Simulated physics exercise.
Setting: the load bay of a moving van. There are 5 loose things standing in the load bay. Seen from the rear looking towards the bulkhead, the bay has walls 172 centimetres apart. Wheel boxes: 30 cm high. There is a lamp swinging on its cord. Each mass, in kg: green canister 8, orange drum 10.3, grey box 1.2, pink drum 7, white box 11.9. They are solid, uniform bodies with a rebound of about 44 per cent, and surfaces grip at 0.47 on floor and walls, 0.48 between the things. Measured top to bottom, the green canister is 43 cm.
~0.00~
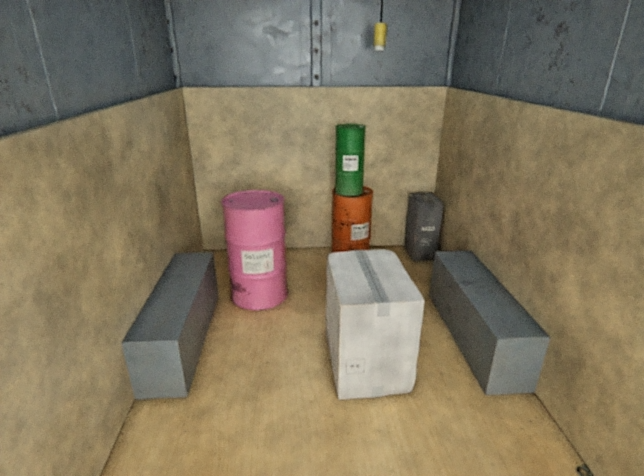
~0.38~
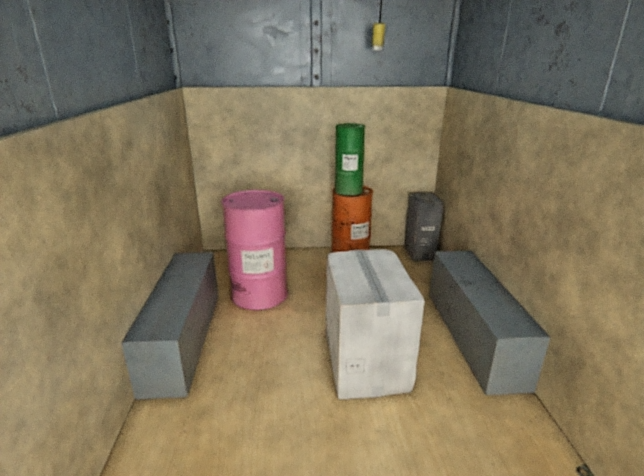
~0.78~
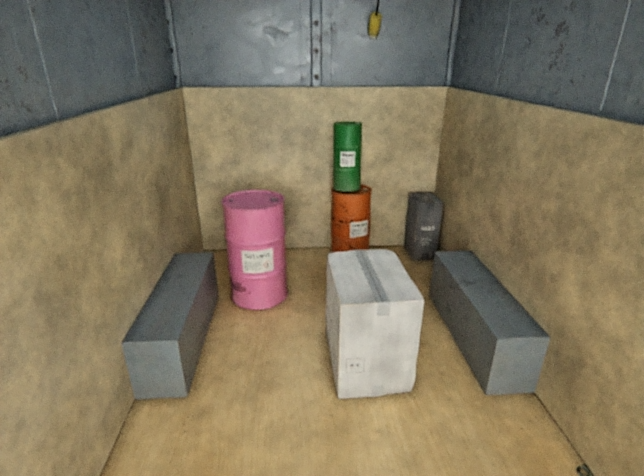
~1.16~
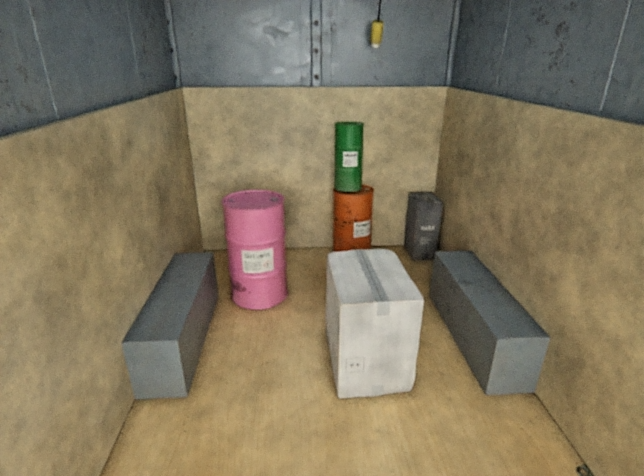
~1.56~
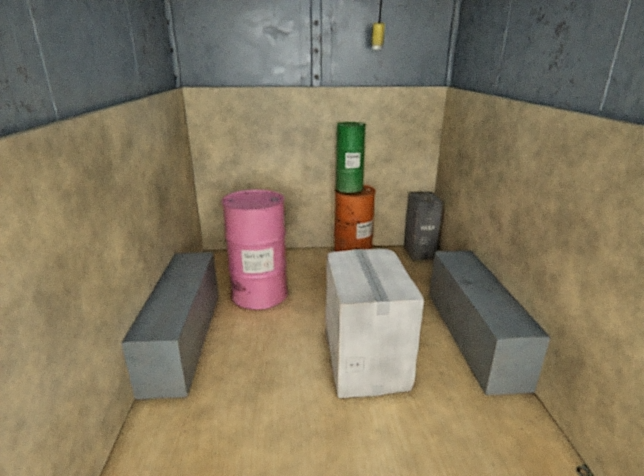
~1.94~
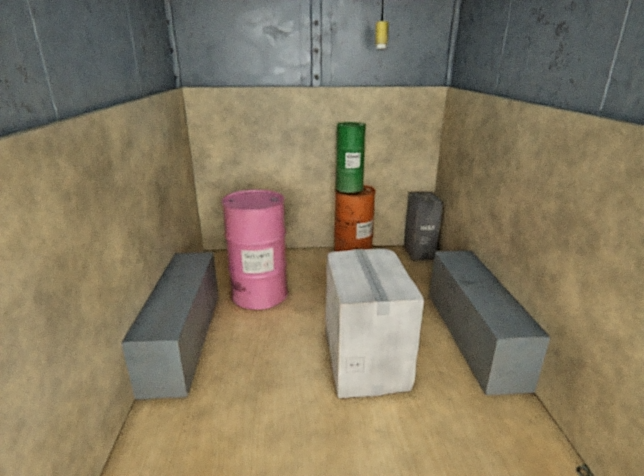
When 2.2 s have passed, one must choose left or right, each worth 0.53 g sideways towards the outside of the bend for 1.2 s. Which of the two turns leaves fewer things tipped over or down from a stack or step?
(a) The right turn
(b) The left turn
The left turn.
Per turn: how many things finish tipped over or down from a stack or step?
For left it's 0, for right it's 3.
Turning left. At 2.74 s, force 0.53 g right; green canister 12° off upright near (373, 154); orange drum 12° off upright near (362, 220); pink drum moved 3 cm.
After 3.24 s, force 0.34 g right; green canister 26° off upright near (400, 156); orange drum 23° off upright near (371, 219); pink drum moved 20 cm.
After 3.74 s, steady run; green canister 25° off upright near (405, 159); orange drum 25° off upright near (373, 220); pink drum moved 24 cm.
In the end (4.9 s), not toppled but over 15 cm from the start, green canister, orange drum, pink drum and white box; grey box under 15 cm from the start. At the end, from the last picture's camera, green canister near (416, 163), orange drum near (375, 218).
Turning right instead, green canister, orange drum and grey box tipped over or down from a stack or step, 3 of 5 in all.
